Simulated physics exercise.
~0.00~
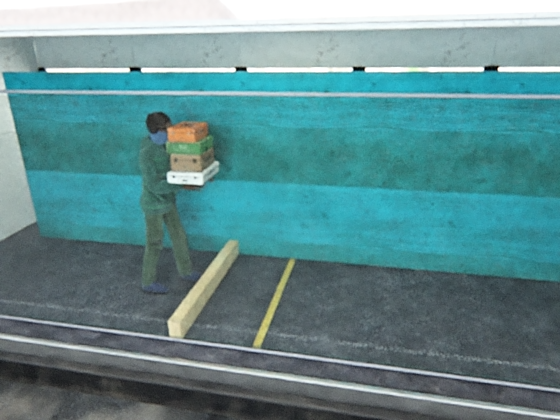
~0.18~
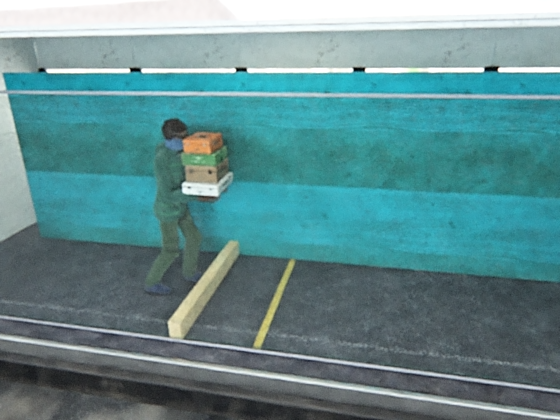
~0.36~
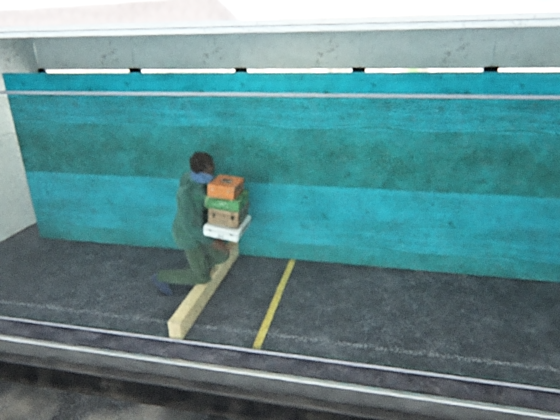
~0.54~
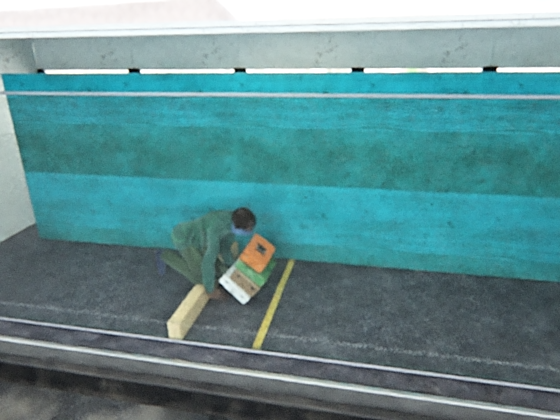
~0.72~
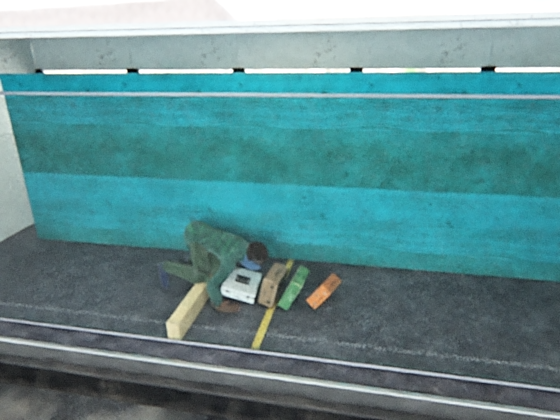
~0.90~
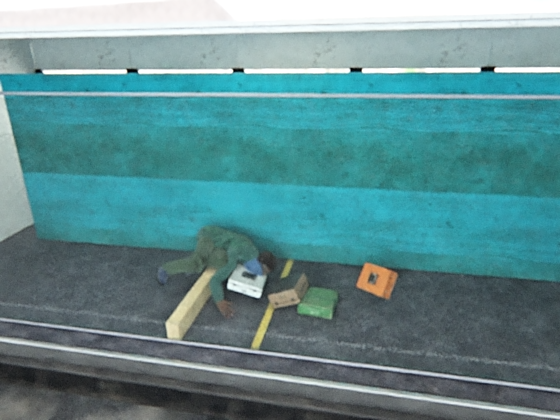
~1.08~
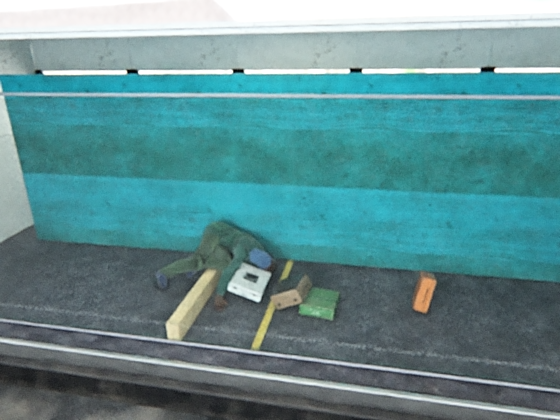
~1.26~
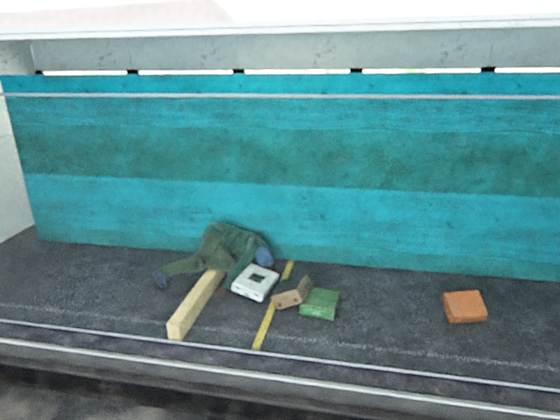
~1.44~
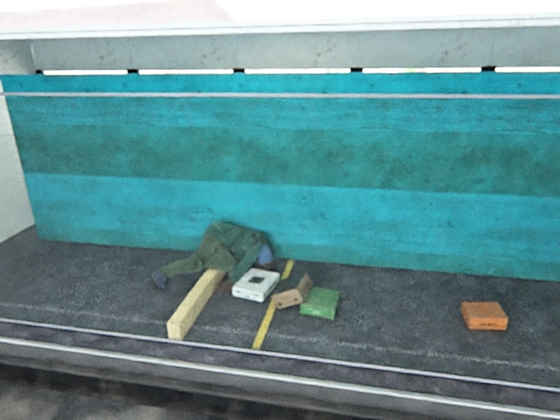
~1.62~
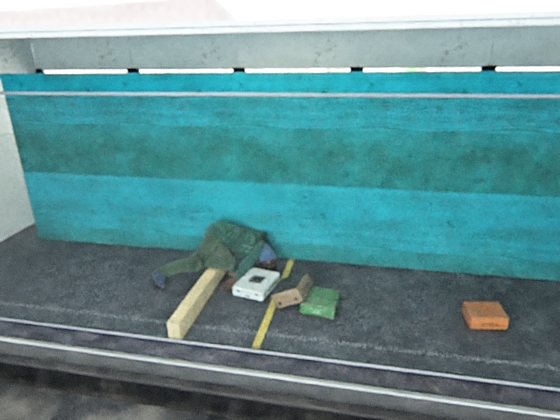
The clip opens on a masked person in green standing before a teal wall, holding a stack of four boxes behind a pale beam on a dark floor. The person lurches right, sinks against the beam and pitches forward over it, the stack tilting in their arms. The boxes spill toward the yellow line, and the orange one tumbles farthest right. Finally, the person lies slumped over the beam, head short of the line, beside the white box, while the brown, green and orange boxes rest beyond it.
